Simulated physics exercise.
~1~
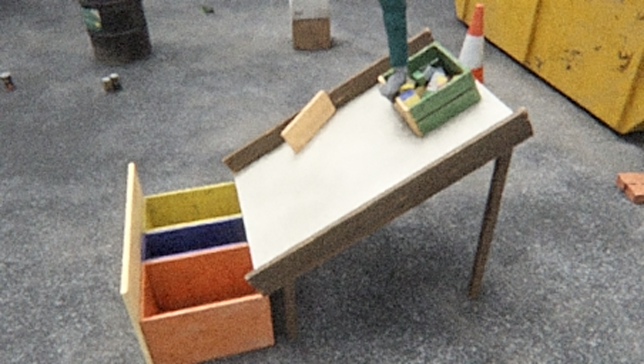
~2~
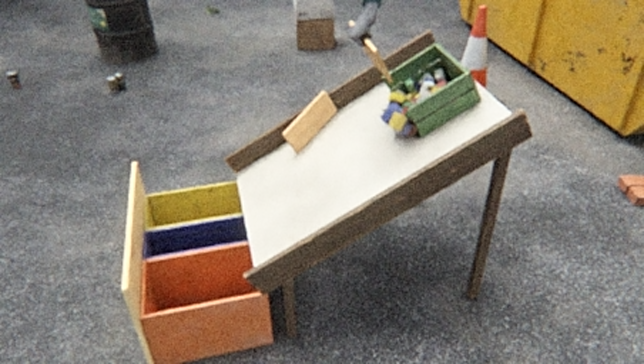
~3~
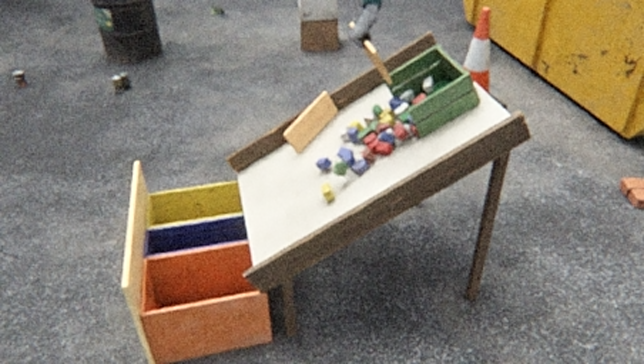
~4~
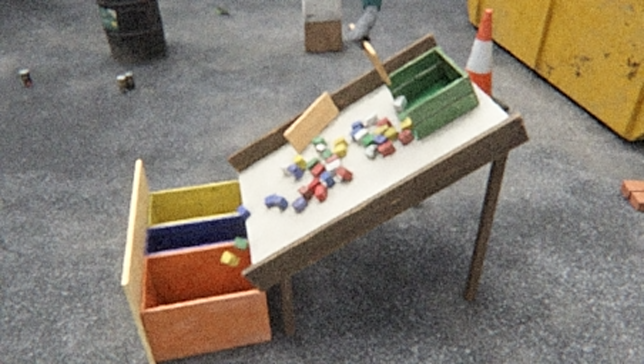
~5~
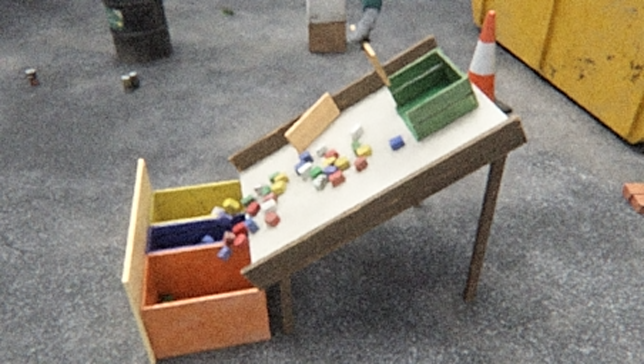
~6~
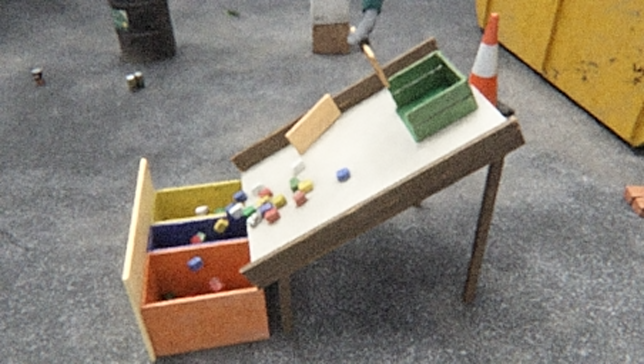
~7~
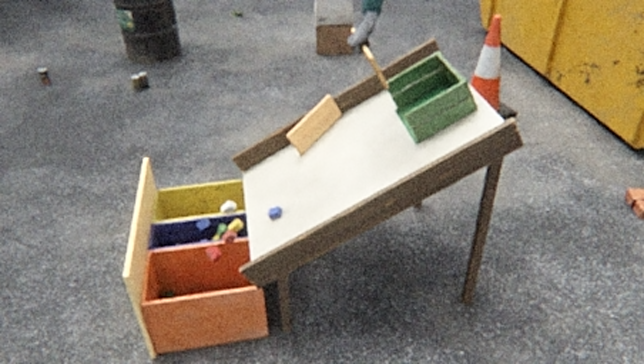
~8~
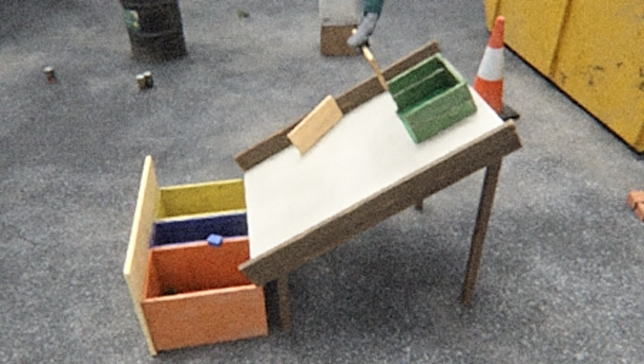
Colored blocks spill from a green box, slide down a sloped table and drop into bins.
